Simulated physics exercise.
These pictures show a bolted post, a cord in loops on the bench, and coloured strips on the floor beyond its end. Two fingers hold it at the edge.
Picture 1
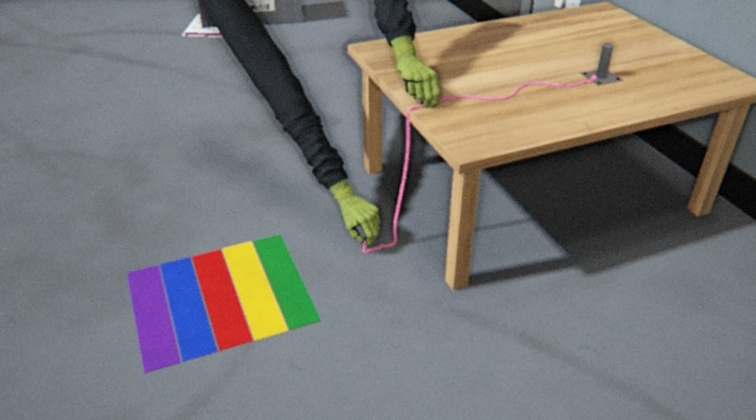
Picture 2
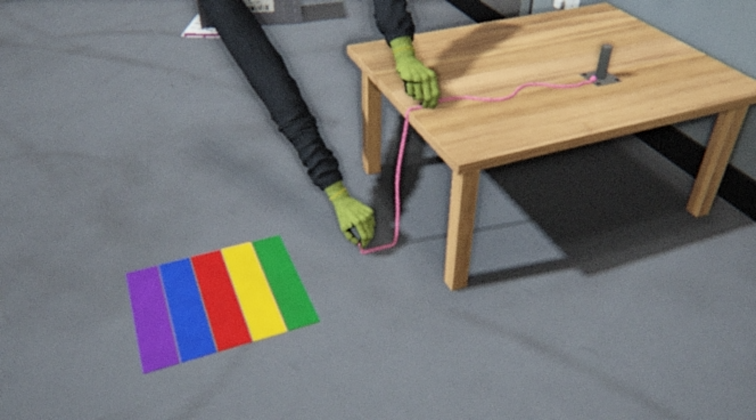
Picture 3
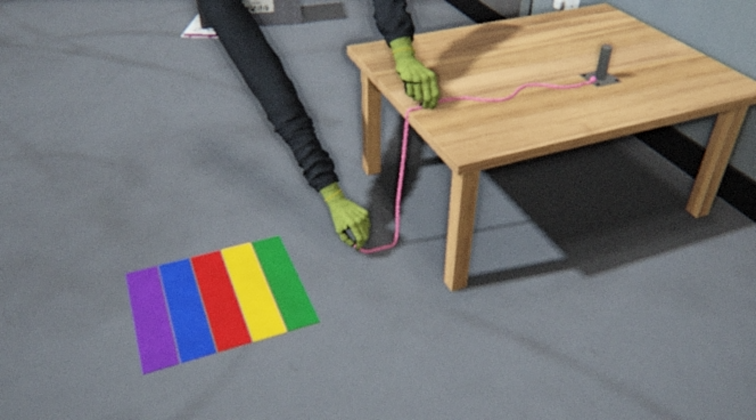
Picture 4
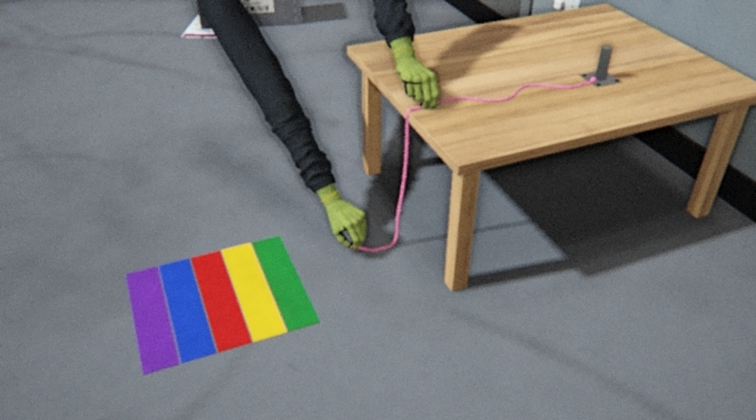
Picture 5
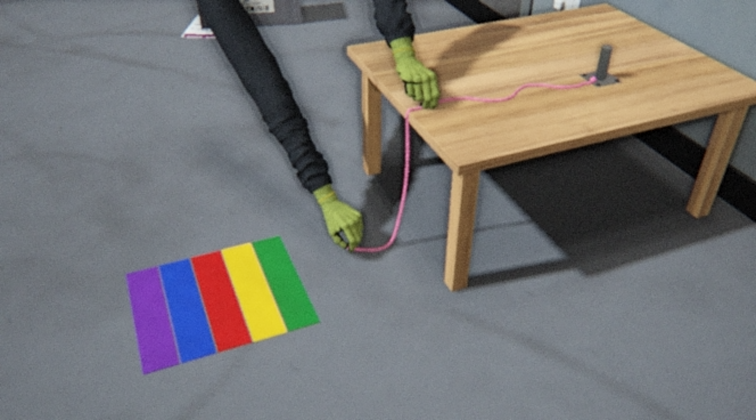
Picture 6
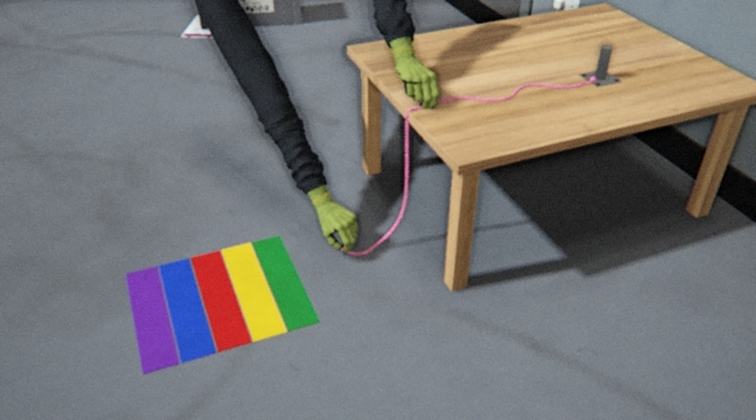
At first, one green hand pins a pink cord at the edge of a wooden table while another holds its end low near the floor, right of five coloured strips. The lower hand then shifts slightly left, toward the green strip, and the hanging cord smooths into a rounder curve.
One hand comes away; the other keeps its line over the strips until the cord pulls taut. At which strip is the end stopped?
It halts on the yellow strip.
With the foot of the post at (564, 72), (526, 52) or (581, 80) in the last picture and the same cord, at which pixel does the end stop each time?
In that order: (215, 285), (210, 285) and (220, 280).
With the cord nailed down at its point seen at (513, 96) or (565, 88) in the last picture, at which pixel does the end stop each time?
Near (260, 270) and (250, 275).
Soon after, end near (304, 259); short of the strips.
Then, end near (269, 269); over green.
At full stretch, end near (247, 274); over yellow. Over yellow.
